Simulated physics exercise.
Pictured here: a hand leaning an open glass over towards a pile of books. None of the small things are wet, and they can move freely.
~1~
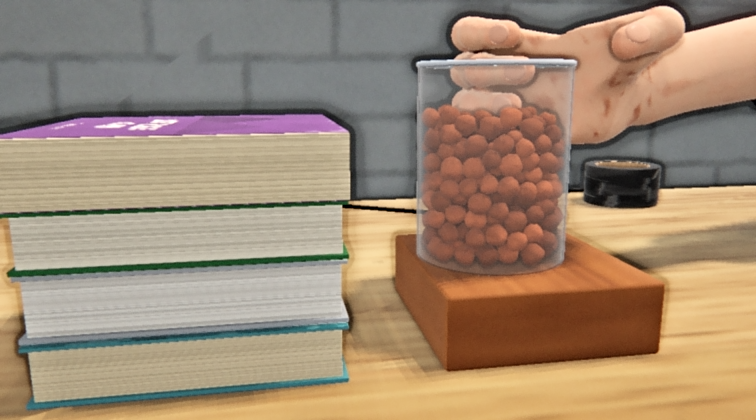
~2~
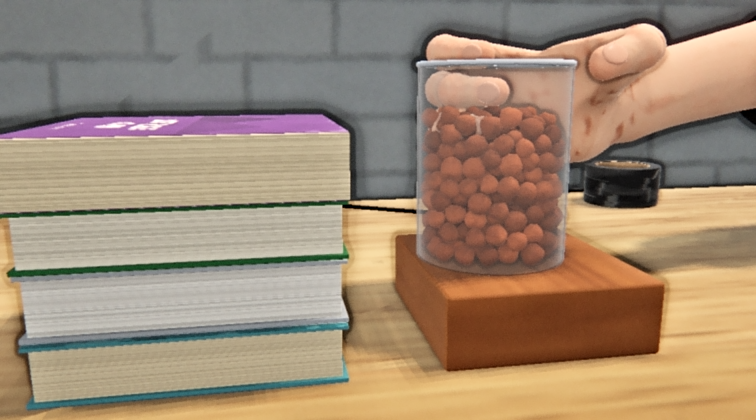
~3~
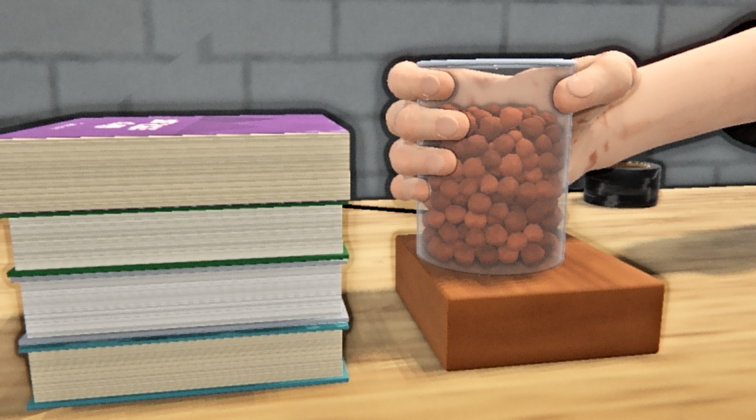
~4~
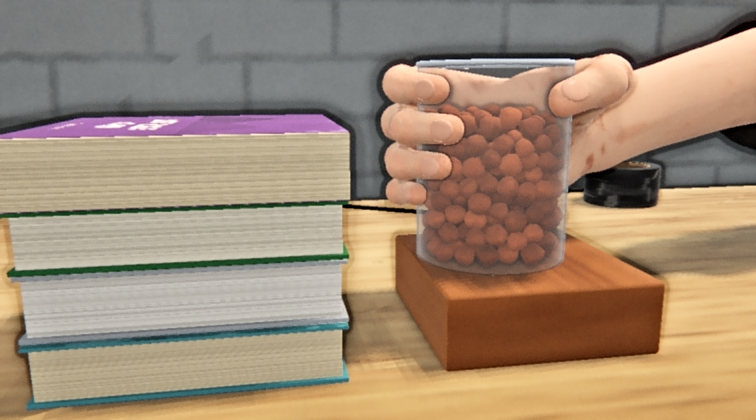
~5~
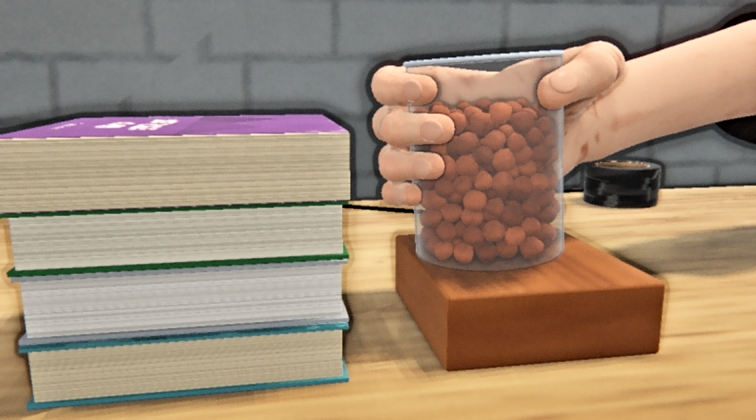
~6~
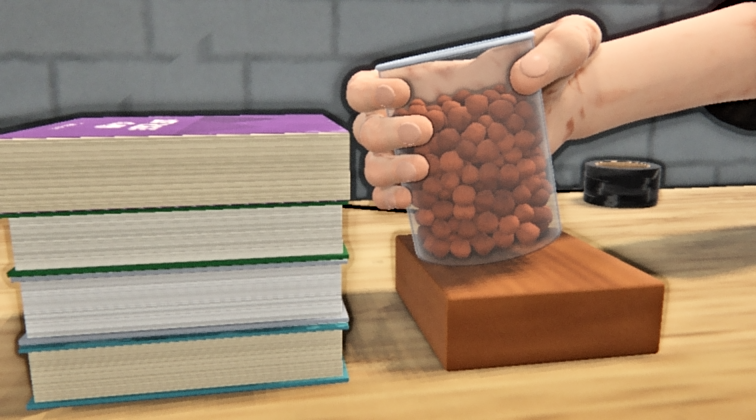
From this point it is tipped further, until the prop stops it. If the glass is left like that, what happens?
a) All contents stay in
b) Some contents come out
(a) All contents stay in.
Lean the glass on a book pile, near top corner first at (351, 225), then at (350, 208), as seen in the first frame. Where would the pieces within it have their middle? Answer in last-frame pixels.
Try 1: Near (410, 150); try 2: Near (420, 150).
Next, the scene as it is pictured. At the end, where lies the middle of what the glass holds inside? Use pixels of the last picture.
Close to (444, 154).
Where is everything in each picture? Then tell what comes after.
Glass near (492, 161), three quarters full of clay pellets; book pile near (195, 153), reaching most of the way up the glass, in the first picture.
Glass near (492, 161), upright; rim near (422, 65); top of the contents near (480, 129), in the second picture.
Glass near (492, 161), upright; rim near (422, 65); book pile near (195, 153), in the third picture.
Glass near (492, 161), upright; rim near (422, 64); top of the contents near (480, 129), in the fourth picture.
Glass near (485, 156), leaning 4°; rim near (409, 65); book pile near (195, 153), in the fifth picture.
Glass near (471, 148), leaning 12°; rim near (380, 68); book pile near (195, 153), reaching most of the way up the glass, in the sixth picture.
Then, 0.17 s on from there, the glass leans 24°; everything is still inside.
Then, 0.35 s on from there, the glass rests on the book pile at 30°; everything is still inside.
In the end, the glass rests on the book pile at 30°; everything is still inside.
